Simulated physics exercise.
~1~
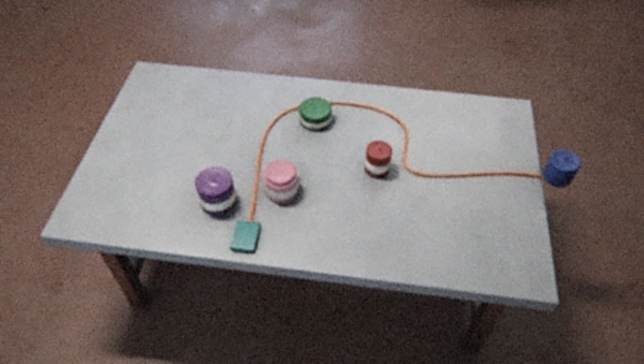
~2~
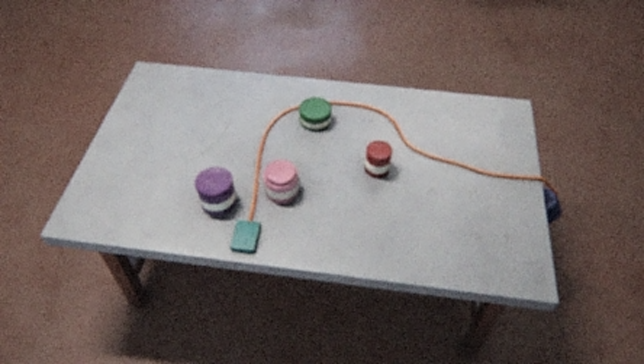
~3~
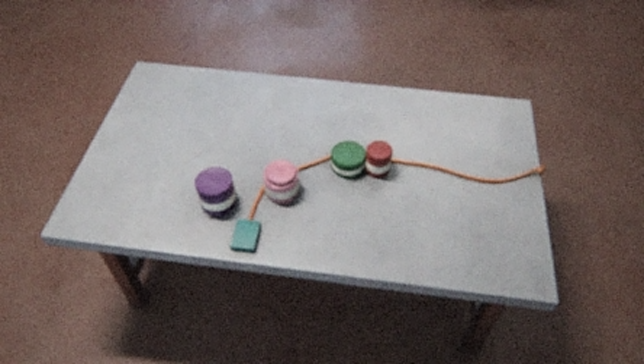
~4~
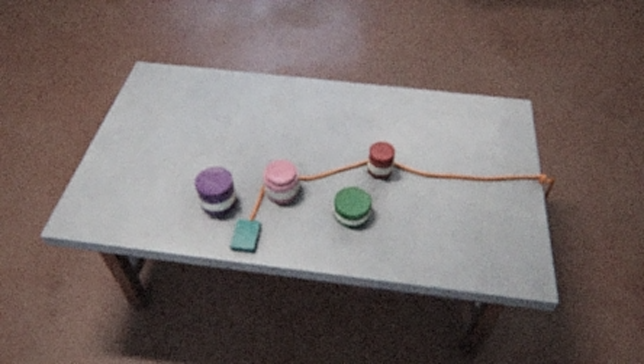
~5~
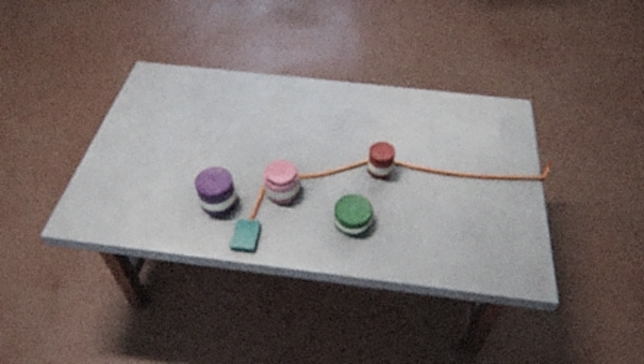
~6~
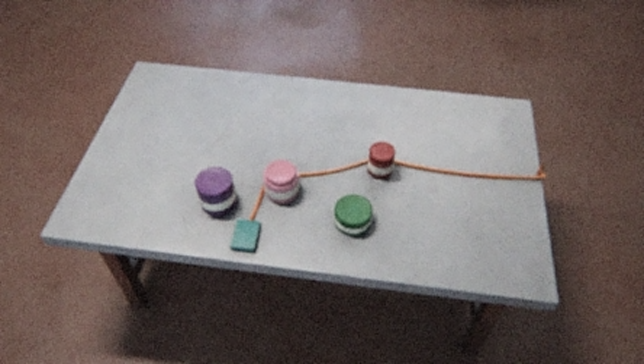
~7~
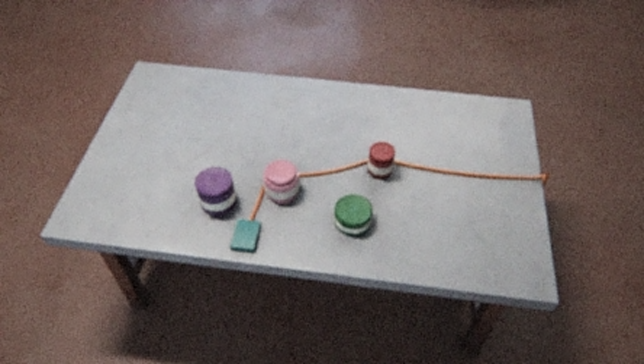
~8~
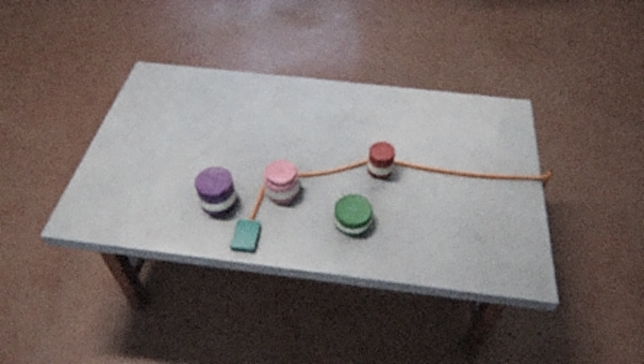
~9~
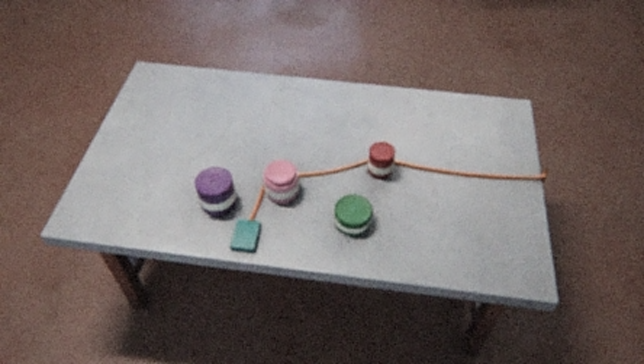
A blue speaker dropped off the right side of the table, pulling taut an orange cable that dragged the green tin right and toward the front, past the red canister. The green tin stopped there, while the pink jar, purple tin and teal phone stayed put.
